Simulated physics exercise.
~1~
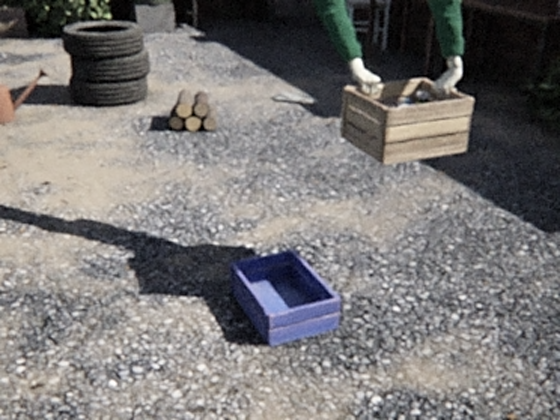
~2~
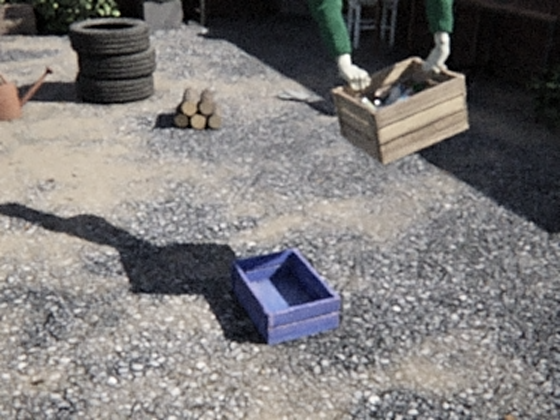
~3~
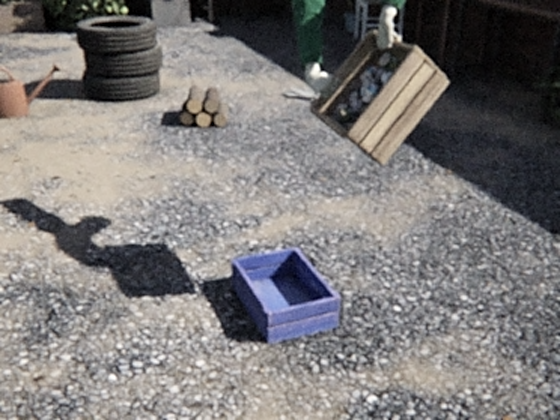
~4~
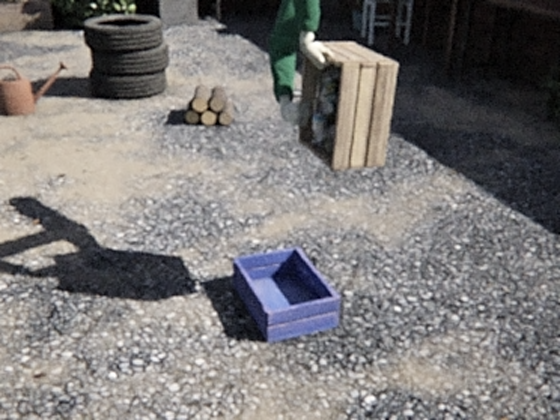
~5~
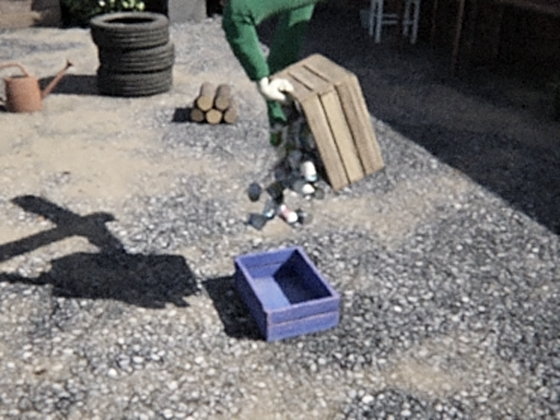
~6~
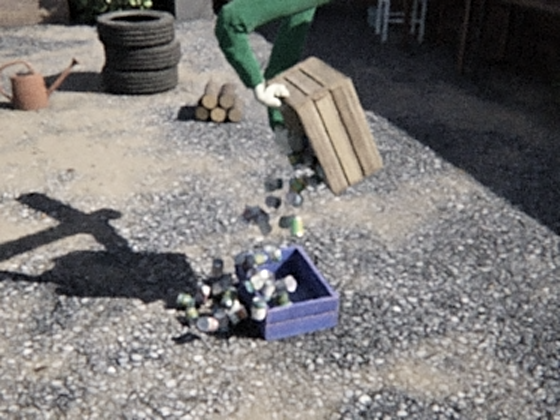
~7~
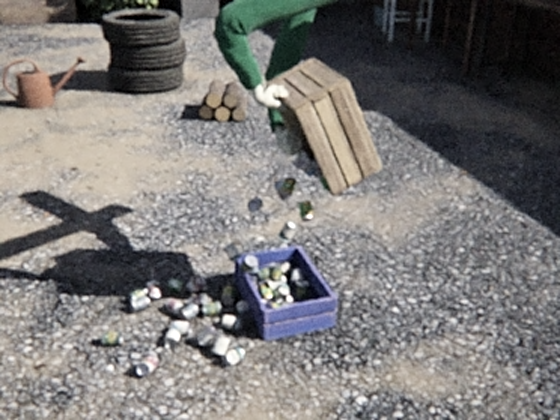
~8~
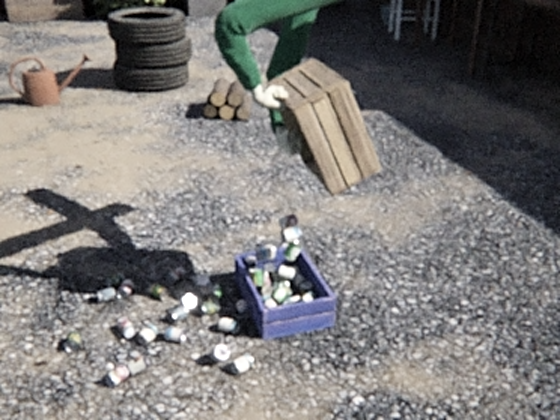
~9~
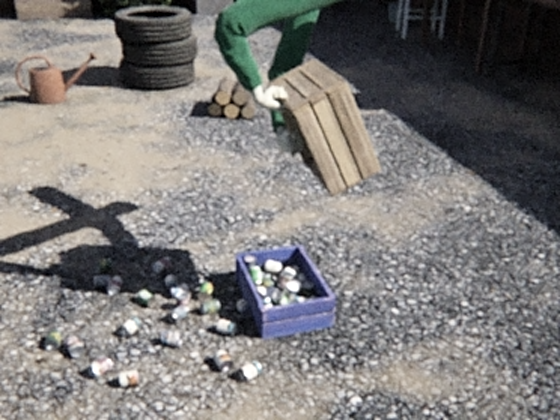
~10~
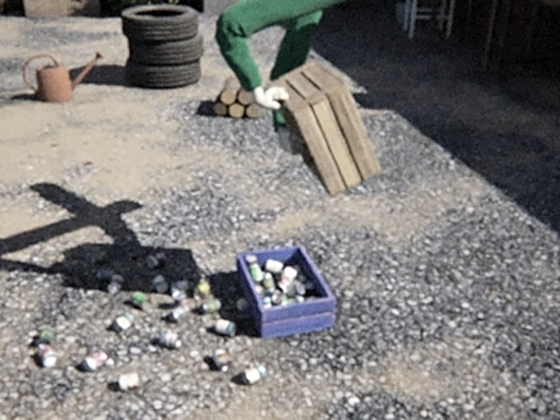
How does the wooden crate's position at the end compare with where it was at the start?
It starts upright towards the upper right, and by the end it is further left, steeply tipped over and closer to being above the blue tray.
